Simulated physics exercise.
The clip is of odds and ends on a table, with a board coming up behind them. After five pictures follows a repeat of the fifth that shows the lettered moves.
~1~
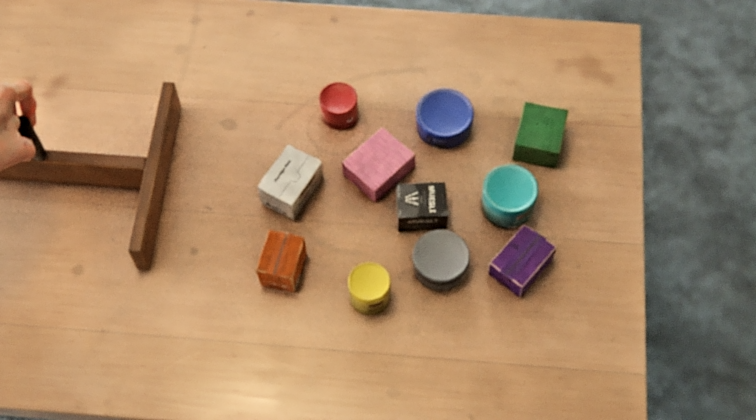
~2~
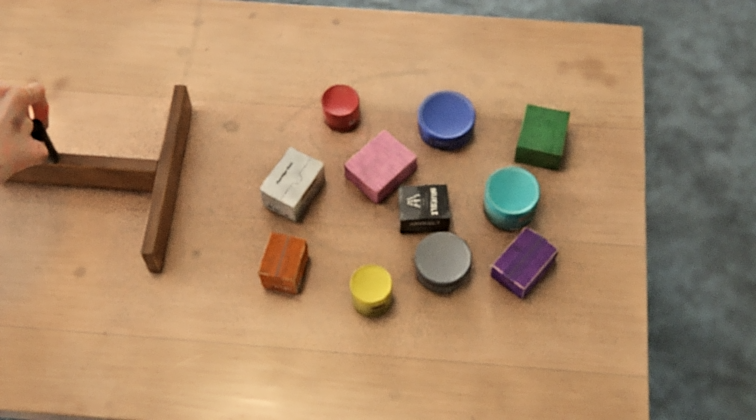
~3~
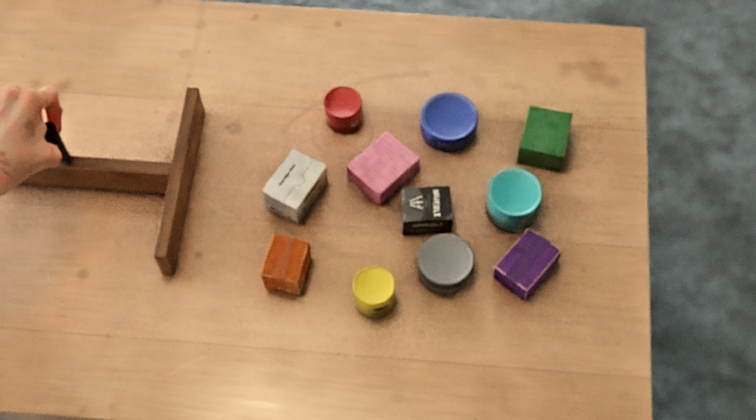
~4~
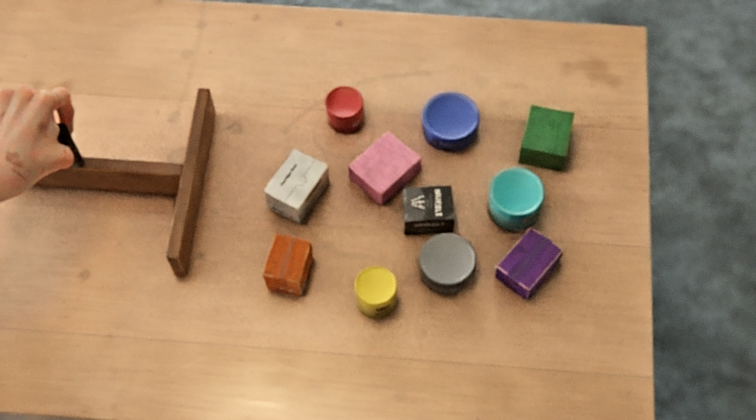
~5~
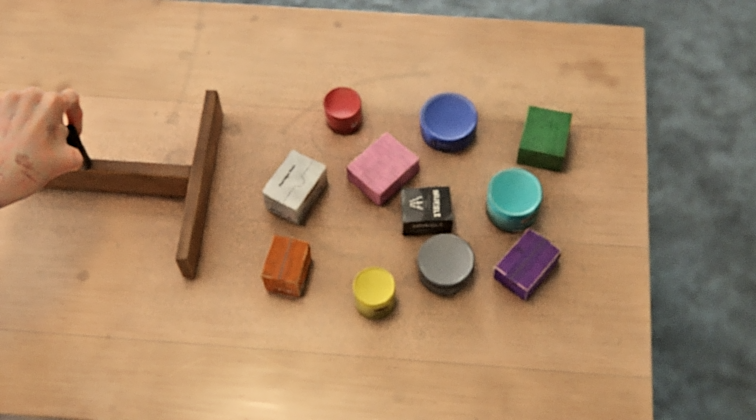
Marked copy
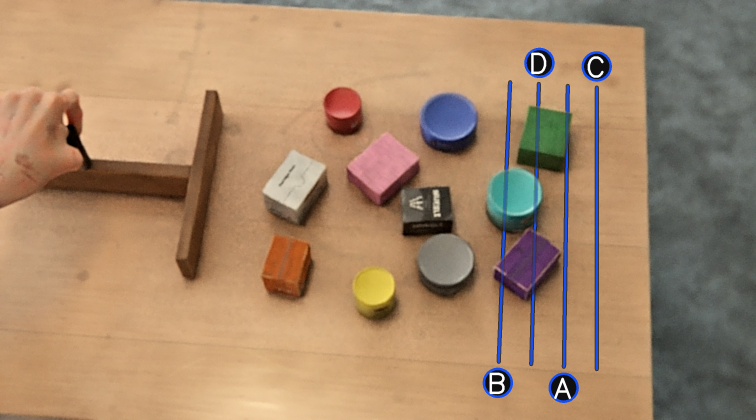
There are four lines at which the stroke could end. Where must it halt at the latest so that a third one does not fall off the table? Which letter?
Line A.
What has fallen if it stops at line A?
It is the purple box.
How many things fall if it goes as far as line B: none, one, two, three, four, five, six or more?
In all, none.
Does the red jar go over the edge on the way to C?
No.
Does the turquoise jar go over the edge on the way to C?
By then, yes.
On the copy, A at (566, 217); B at (505, 213); C at (597, 220); D at (535, 215).
On A. First, board (328, 180); red jar (365, 109); yellow tub (384, 294).
Then, board (462, 189); turquoise jar (576, 204); purple box (575, 268).
Finally, board (565, 196); purple box over the edge; turquoise jar (640, 201); one fallen.
By contrast, B is within the limit but short; C drops four; D is within the limit but short.
